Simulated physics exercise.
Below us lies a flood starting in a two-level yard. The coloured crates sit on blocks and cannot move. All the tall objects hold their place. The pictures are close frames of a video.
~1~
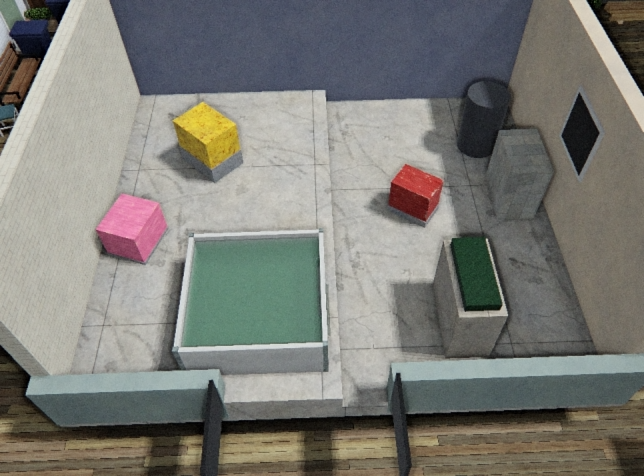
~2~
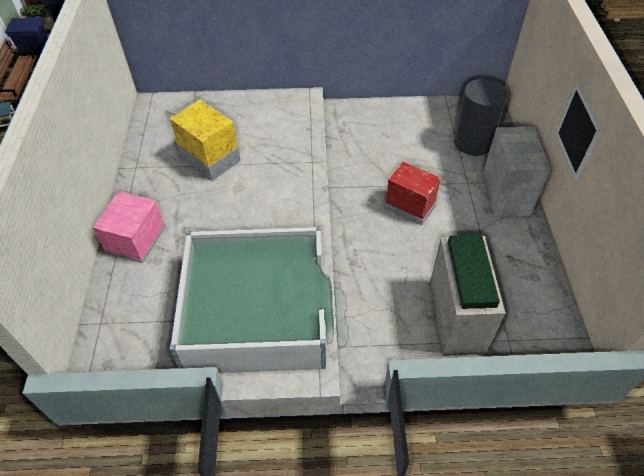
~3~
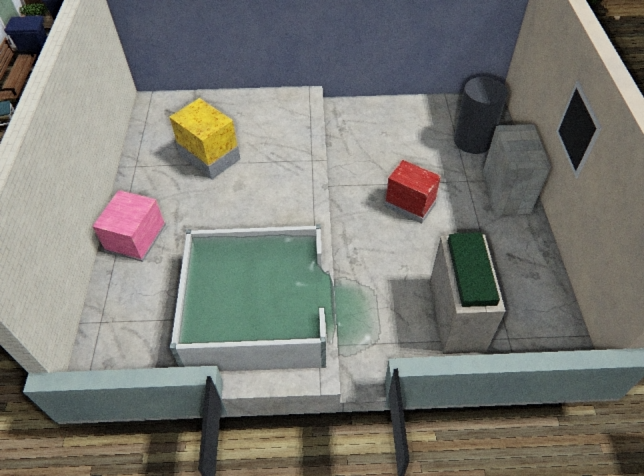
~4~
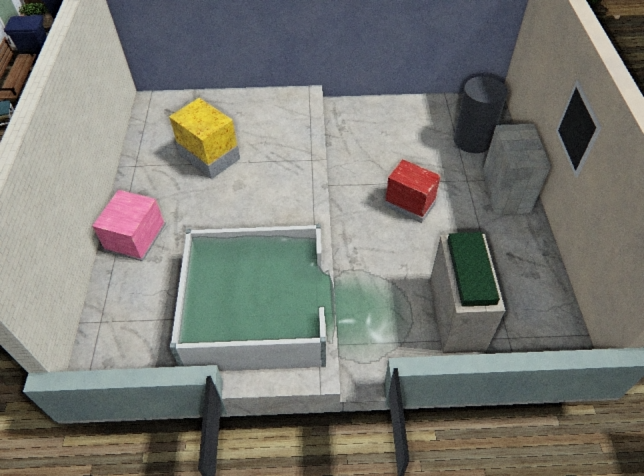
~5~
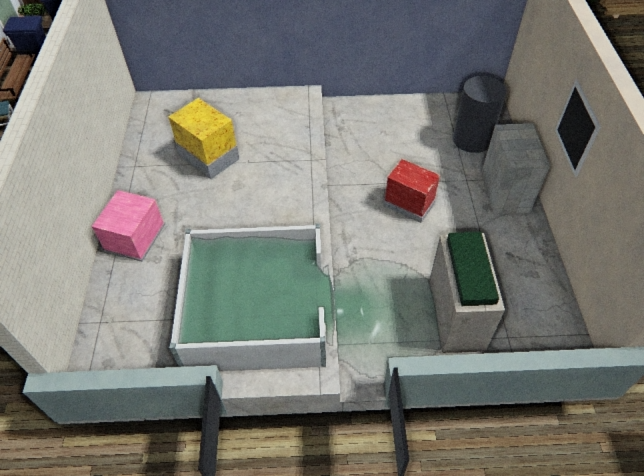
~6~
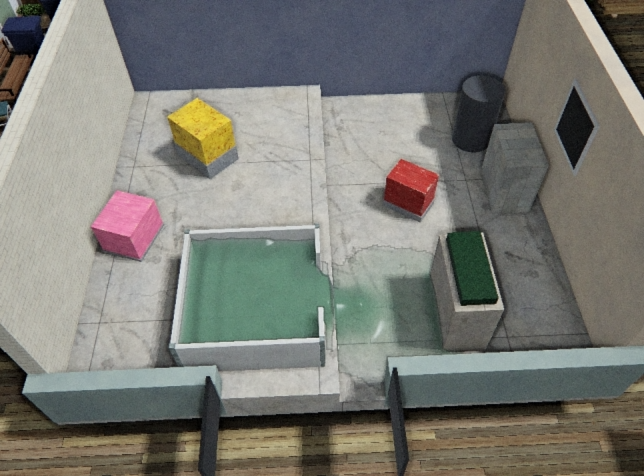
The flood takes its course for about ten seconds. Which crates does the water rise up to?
The yellow crate stays dry; the red crate gets wet; the pink crate stays dry.
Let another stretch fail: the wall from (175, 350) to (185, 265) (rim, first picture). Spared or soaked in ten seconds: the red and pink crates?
One by one: Red crate stays dry, pink crate gets wet.
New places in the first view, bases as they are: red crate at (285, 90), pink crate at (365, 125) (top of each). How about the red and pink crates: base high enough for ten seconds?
My reading: Red crate stays dry; pink crate is wetted.
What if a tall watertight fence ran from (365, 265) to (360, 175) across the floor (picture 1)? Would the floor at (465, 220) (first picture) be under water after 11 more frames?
Answer: Awash.
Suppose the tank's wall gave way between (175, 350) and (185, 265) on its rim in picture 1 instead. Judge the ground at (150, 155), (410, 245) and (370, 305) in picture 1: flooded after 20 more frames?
In turn: Awash, no water, no water.
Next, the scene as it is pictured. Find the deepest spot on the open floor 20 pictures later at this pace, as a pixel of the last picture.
At about (425, 309).
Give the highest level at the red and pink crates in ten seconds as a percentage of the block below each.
About 140 and 0 per cent.
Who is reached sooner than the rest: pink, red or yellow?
The crate marked red.
A moment on, water covers 15 % of the floor; the yellow crate not reached, the red crate water round its plinth, the pink crate not reached.
Next, water covers 25 % of the floor; the yellow crate not reached, the red crate water round its plinth, the pink crate not reached.
Then, water covers 40 % of the floor; the yellow crate not reached, the red crate water round its plinth, the pink crate not reached.
Later, water covers 50 % of the floor; the yellow crate not reached, the red crate water round its plinth, the pink crate not reached.
In the end, water covers 55 % of the floor; the yellow crate stayed above the water, the red crate was topped, the pink crate stayed above the water.
